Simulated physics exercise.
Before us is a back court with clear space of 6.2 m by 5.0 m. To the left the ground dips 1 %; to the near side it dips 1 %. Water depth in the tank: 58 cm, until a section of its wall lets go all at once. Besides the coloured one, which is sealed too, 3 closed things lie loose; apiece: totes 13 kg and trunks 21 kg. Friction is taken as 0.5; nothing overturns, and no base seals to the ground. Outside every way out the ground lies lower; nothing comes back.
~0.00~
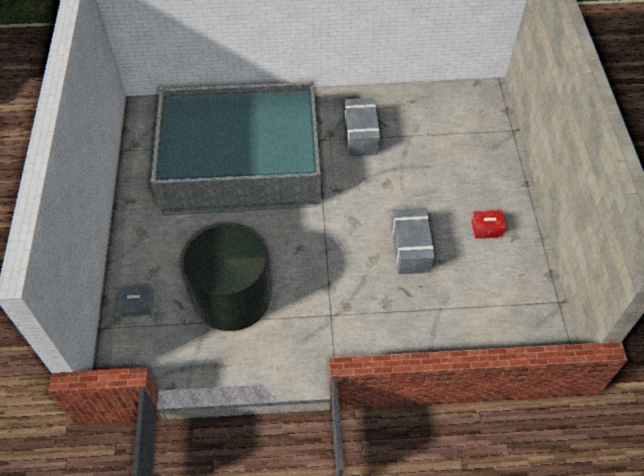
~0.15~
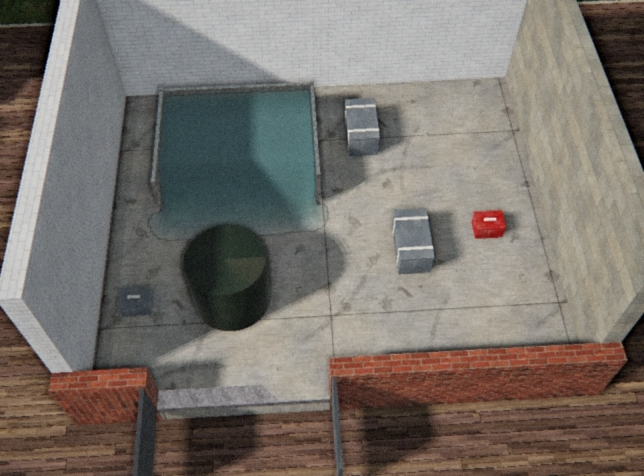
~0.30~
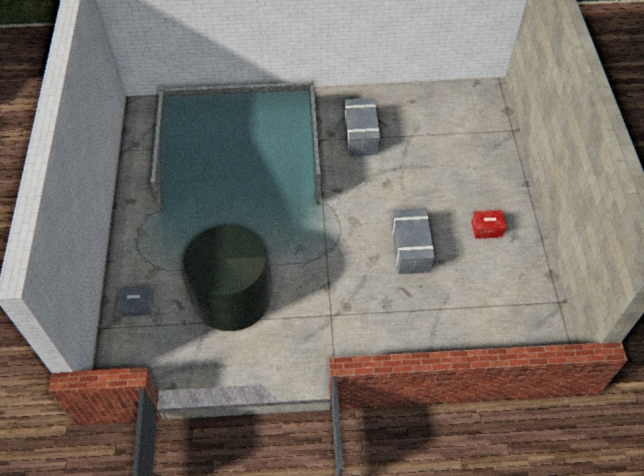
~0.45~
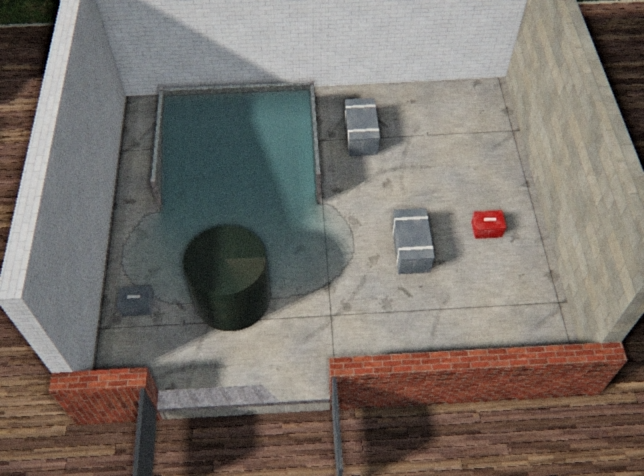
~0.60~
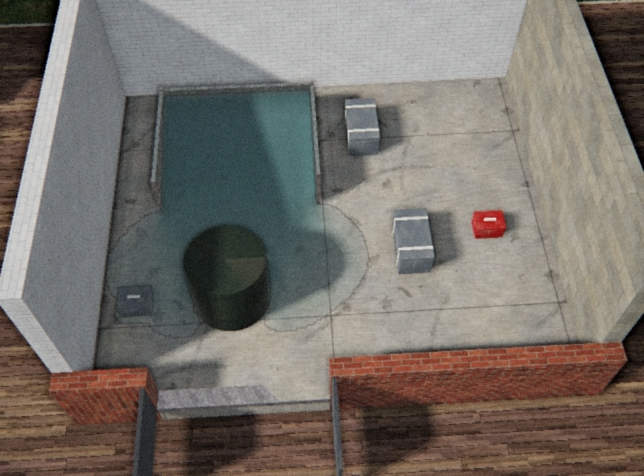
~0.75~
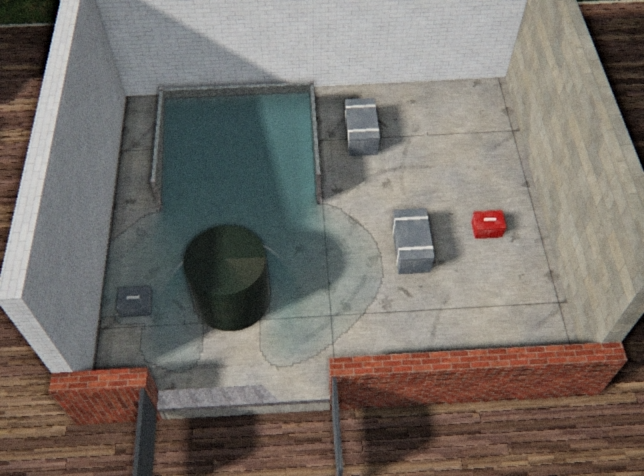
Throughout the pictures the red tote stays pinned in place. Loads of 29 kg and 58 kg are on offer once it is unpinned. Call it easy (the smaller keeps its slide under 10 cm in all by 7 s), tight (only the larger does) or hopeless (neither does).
Easy.
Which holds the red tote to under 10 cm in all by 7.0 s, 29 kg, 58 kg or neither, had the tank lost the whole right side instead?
Note: High mass only.
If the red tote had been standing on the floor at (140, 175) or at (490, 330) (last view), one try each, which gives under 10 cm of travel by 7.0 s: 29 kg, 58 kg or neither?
Try 1: Lesser mass sufficient. Try 2: Greater mass required.
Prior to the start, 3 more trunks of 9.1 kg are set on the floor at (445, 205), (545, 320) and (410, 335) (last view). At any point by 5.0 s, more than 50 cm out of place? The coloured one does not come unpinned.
Taking them one by one: Below the mark; above the mark; above the mark.
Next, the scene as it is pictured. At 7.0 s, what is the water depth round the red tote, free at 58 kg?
4 cm, roughly.
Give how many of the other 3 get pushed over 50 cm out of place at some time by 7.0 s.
1.
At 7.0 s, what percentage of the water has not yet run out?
I'd say some 70 percent hasn't gone yet.
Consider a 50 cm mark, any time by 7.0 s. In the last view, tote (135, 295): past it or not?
Answer: More.
After 1.4 s the red tote would be 0 cm from its start with 29 kg and 0 cm from its start with 58 kg; 0 cm of water round it then.
After 3.1 s the red tote would be 0 cm from its start with 29 kg and 0 cm from its start with 58 kg; 0 cm of water round it then.
After 4.9 s the red tote would be 0 cm from its start with 29 kg and 0 cm from its start with 58 kg; 7 cm of water round it then.
After 7.0 s the red tote would be 0 cm from its start with 29 kg and 0 cm from its start with 58 kg; 4 cm of water round it then.
